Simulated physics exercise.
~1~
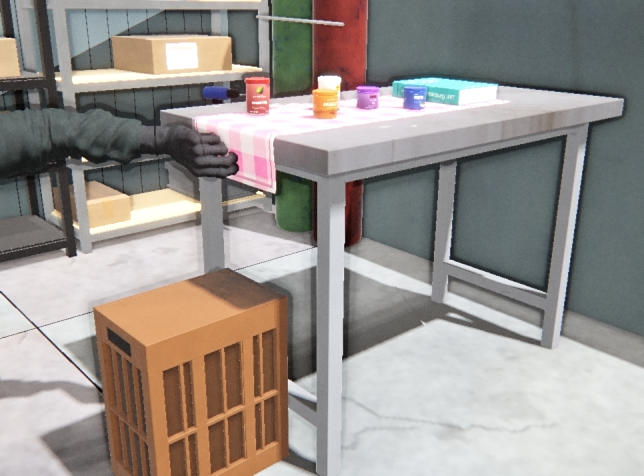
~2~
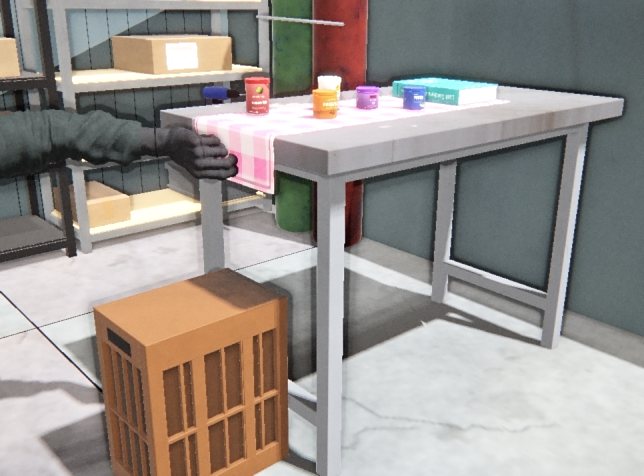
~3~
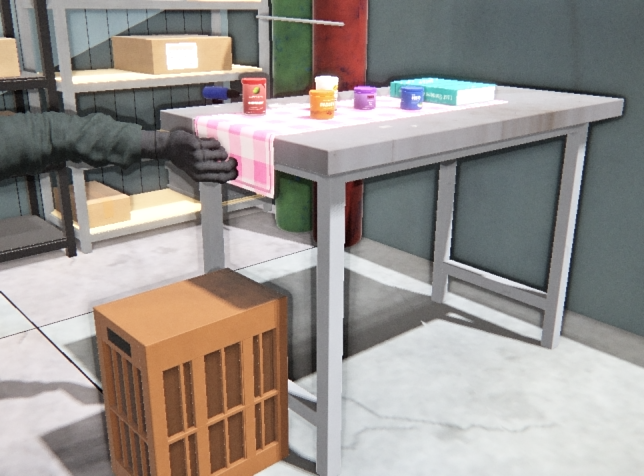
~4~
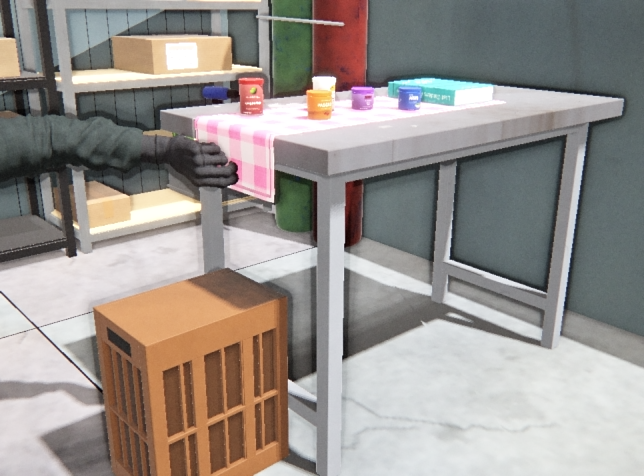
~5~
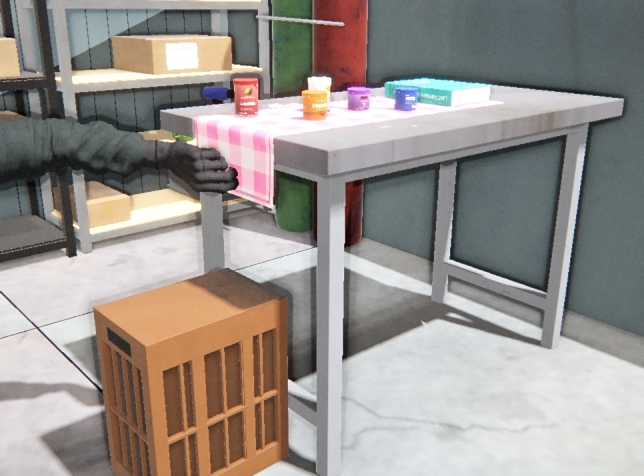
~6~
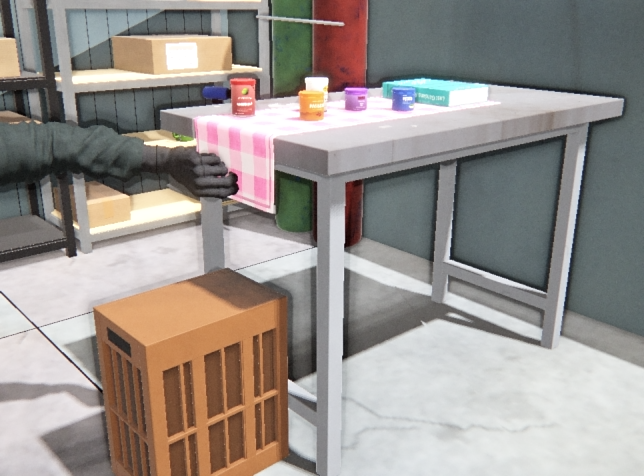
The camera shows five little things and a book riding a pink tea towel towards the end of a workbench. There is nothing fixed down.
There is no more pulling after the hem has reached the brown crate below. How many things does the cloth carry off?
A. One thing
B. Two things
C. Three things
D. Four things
B.
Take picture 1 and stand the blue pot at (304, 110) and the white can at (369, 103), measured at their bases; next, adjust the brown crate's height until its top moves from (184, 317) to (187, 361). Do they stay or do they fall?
The blue pot? Lost. The white can? Safe.
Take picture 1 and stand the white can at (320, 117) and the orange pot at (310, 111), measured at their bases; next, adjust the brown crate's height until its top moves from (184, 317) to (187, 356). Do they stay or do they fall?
Observed: White can departs; orange pot departs.
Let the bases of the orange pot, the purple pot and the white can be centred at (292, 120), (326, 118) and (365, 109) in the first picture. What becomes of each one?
The orange pot ends up off; the purple pot ends up off; the white can stays put.
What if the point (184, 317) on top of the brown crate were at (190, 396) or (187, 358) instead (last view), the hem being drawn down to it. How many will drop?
Then 4, then 3.
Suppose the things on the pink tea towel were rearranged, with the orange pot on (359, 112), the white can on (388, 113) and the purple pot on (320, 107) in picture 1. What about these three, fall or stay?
The orange pot stays on, the white can keeps its place on top, the purple pot keeps its place on top.
Soon after, hem near (234, 243); all still up.
After that, hem on the crate; red can and orange pot gone.
In the end, hem on the crate; red can and orange pot gone. The answer is two.
